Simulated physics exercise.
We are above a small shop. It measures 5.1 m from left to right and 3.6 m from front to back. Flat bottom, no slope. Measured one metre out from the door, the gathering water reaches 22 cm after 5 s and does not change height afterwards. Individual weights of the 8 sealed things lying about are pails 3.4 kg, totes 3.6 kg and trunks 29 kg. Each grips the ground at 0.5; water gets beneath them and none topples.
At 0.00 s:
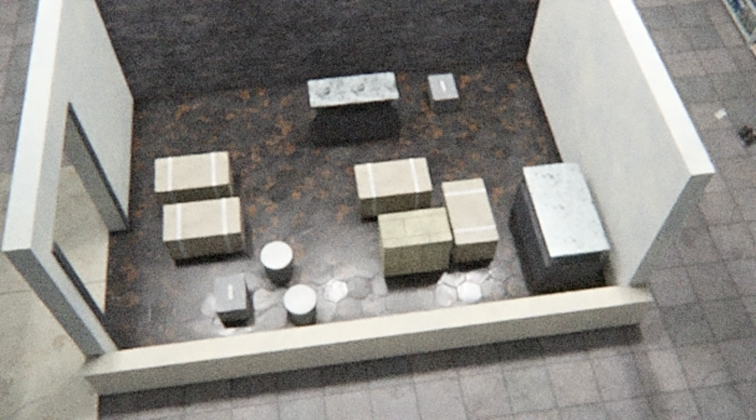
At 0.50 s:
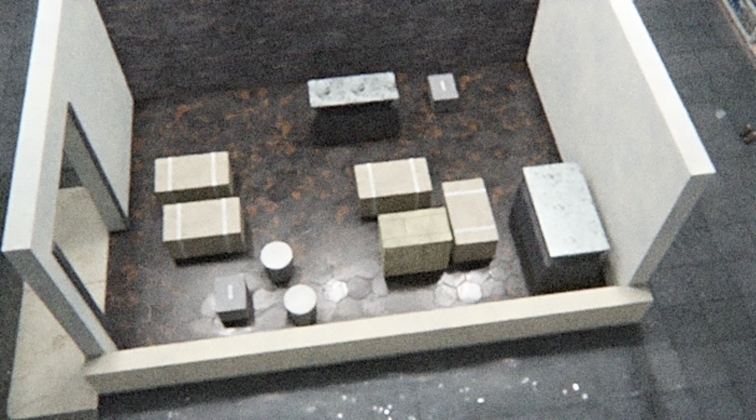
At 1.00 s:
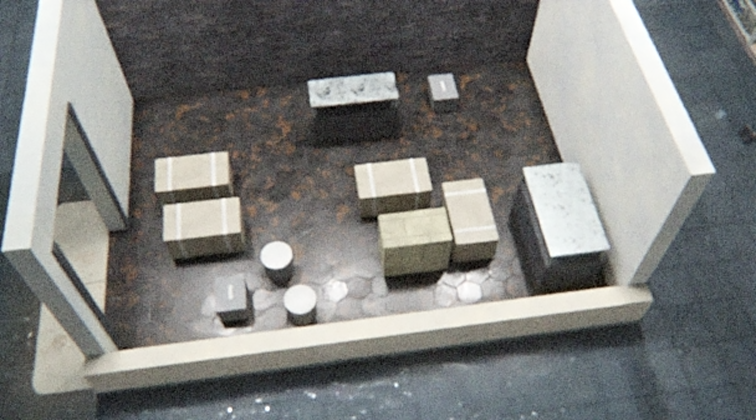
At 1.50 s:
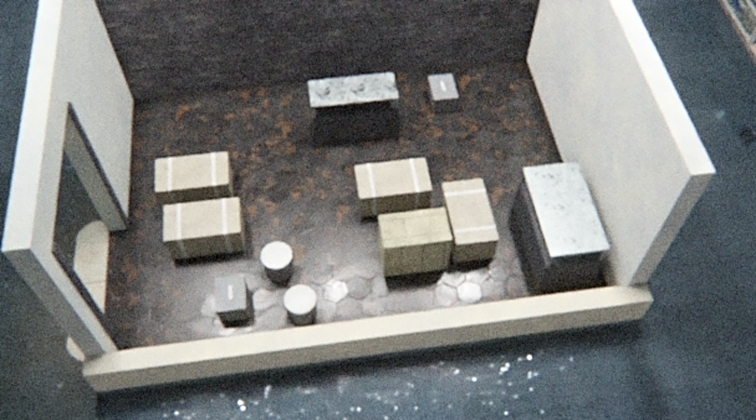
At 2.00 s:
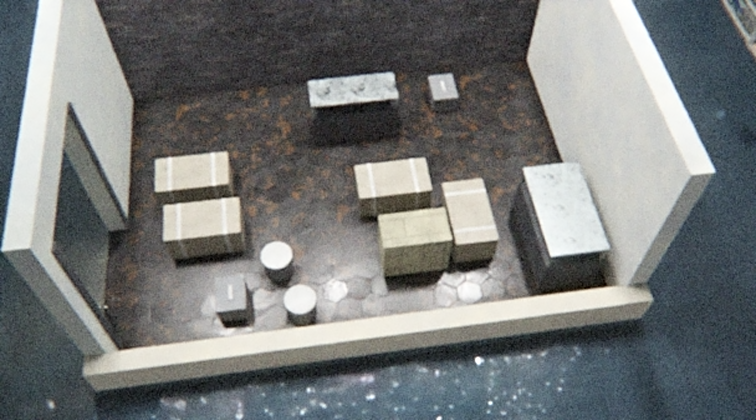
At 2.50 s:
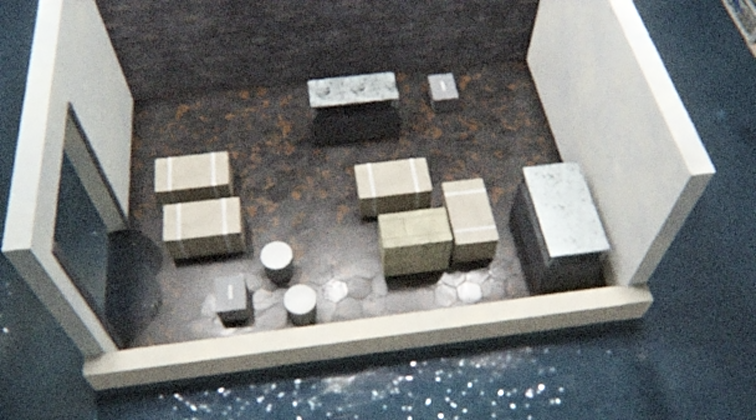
Dark water spreads over the paved ground around a small open-topped room, gradually covers the pale strip outside the left doorway, then edges just inside, while the boxes, white cylinders and counters on the floor stay still.
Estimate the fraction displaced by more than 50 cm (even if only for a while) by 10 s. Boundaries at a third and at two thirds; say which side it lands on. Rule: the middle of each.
Watching this, I'd call it the bulk of them.
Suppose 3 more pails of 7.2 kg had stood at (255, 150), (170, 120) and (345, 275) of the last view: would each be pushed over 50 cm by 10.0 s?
In turn: Less, less, past it.
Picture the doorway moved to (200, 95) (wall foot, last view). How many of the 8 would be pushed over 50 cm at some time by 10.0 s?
That gives 4 of them.
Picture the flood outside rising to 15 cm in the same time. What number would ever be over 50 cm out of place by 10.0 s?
Result: 3.
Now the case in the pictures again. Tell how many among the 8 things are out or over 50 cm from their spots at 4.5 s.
The count is 1.
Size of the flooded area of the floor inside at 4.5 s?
That flooded area is roughly 4.0 m2.
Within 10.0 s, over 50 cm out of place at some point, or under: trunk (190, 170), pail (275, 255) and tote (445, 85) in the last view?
Taking them in that order, the first is within the limit, the second beyond the limit and the third within the limit.
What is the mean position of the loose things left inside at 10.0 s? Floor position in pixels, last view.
The average lands around (431, 189).
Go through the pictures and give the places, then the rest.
A pail at (300, 299), on the bottom; a tote at (443, 87), on the bottom; 0.0 m2 under water; 0 of 8 have shifted, in the first picture.
A pail at (300, 299), on the bottom; a tote at (443, 87), on the bottom; water covers 0.0 m2; 0 of 8 have shifted, in the second picture.
A pail at (300, 299), on the bottom; a tote at (443, 87), on the bottom; water covers 0.0 m2; 0 of 8 have shifted, in the third picture.
A pail at (300, 299) rests on the ground; a tote at (443, 87), on the bottom; water covers 0.0 m2; 0 of 8 have shifted, in the fourth picture.
A pail at (300, 299), on the bottom; a tote at (443, 87), on the bottom; water covers 0.0 m2; 0 of 8 have shifted, in the fifth picture.
A pail at (300, 299), on the bottom; a tote at (443, 87) rests on the ground; water covers 0.4 m2; 0 of 8 have shifted, in the sixth picture.
After 3.5 s 0 of 8 are over 50 cm from their spots; 0 afloat.
After 4.5 s 1 of 8 are over 50 cm from their spots; 1 afloat.
After 7.0 s 4 of 8 are over 50 cm from their spots; 4 afloat.
After 10.0 s 6 of 8 are over 50 cm from their spots, and 6 have been at some point; 4 afloat.
